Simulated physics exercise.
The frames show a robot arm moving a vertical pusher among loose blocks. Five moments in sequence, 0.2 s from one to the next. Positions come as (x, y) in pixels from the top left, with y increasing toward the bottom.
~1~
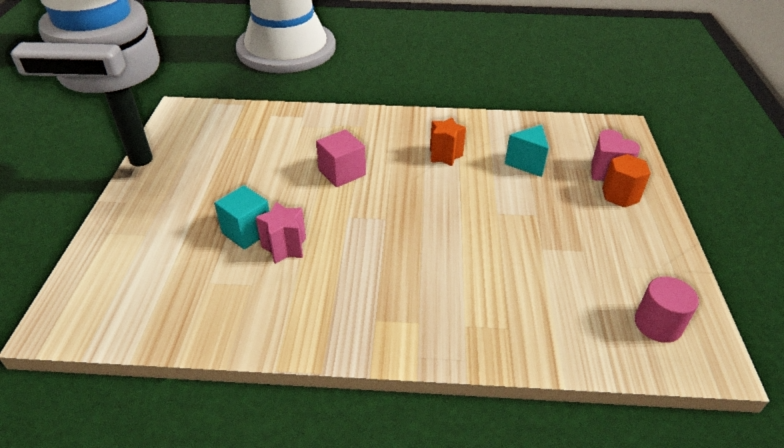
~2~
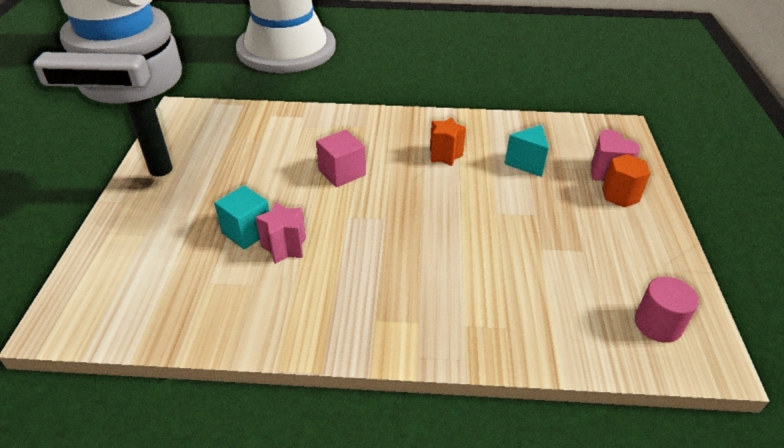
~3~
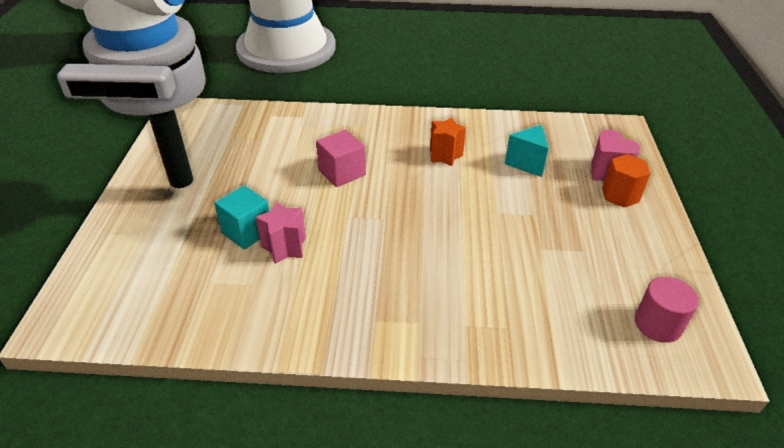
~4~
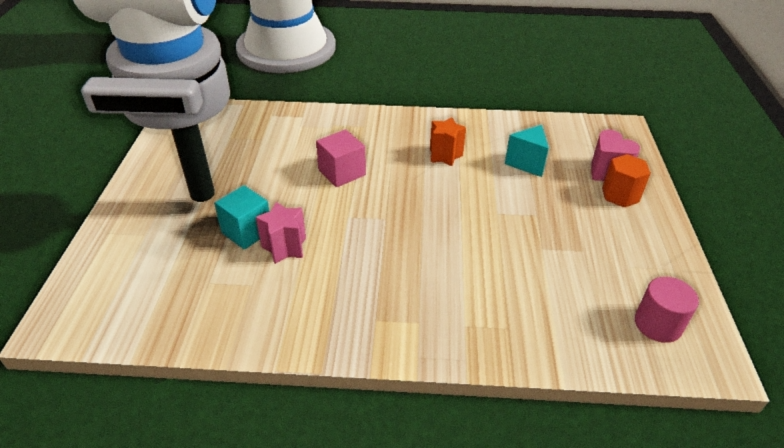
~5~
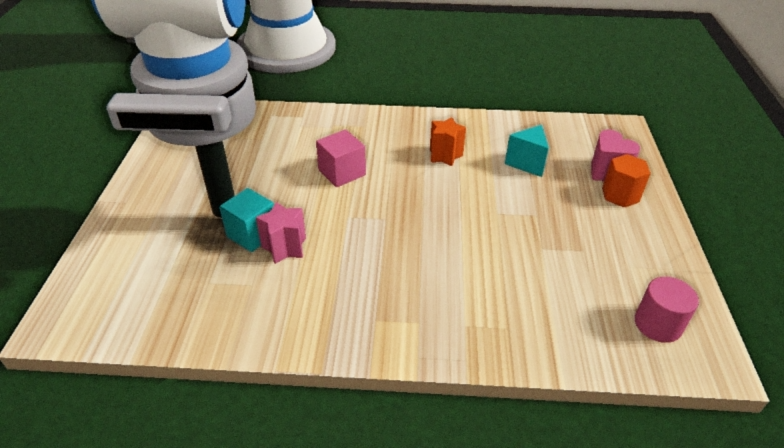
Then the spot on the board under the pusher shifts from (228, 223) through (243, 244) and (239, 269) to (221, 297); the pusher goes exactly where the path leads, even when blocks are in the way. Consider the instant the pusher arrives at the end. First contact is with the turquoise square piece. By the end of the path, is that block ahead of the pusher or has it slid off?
Slipped loose.
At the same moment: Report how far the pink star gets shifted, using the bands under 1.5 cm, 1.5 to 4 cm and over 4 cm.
By the end of the path, it will have gone between 1.5 and 4 cm.
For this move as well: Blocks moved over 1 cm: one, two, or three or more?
I predict two.
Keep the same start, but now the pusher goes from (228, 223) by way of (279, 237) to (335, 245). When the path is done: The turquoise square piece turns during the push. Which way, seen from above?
Turns clockwise.
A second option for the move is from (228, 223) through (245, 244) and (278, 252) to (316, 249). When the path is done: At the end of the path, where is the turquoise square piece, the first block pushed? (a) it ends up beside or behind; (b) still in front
The answer is b.
On the path given first. One third of the way, pusher at (240, 231); turquoise square piece at (267, 220), turned 20° anticlockwise; pink star at (307, 224), turned 20° anticlockwise.
Two thirds of the way, pusher at (236, 257); turquoise square piece at (271, 228), turned 35° anticlockwise; pink star at (313, 225), turned 35° anticlockwise.
At the end, pusher at (218, 284); turquoise square piece at (271, 228), turned 35° anticlockwise; pink star at (313, 225), turned 35° anticlockwise.
